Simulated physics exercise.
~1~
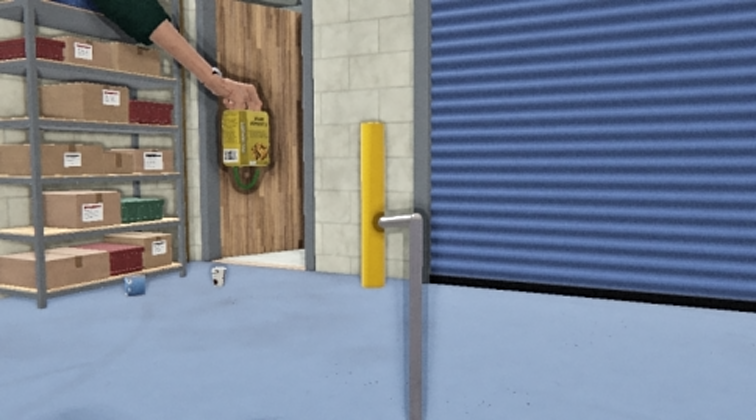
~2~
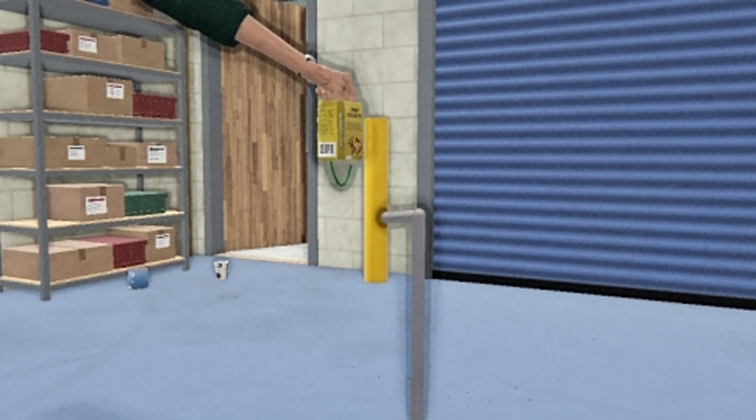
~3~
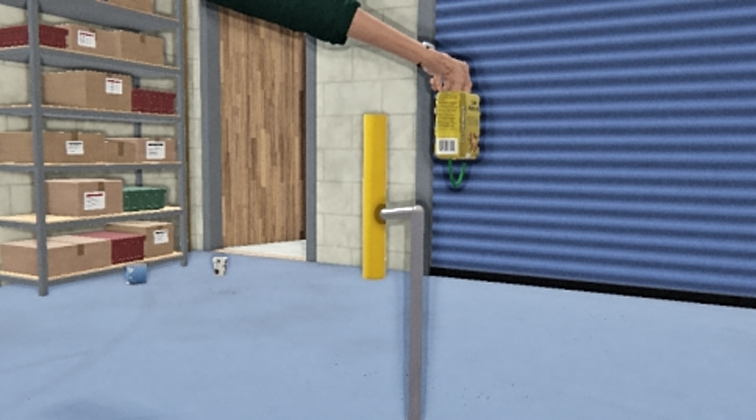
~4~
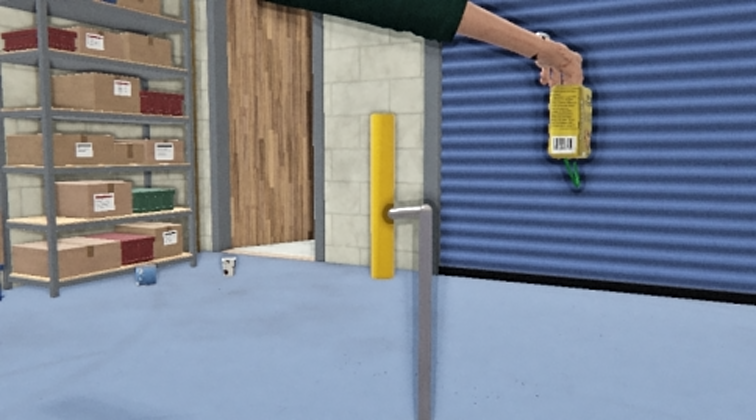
In a storage room with shelves of boxes and a blue roller door, a hand carried a yellow pouch with a green loop hanging below it steadily to the right, over a post with a bent hook, and it passed freely without catching.
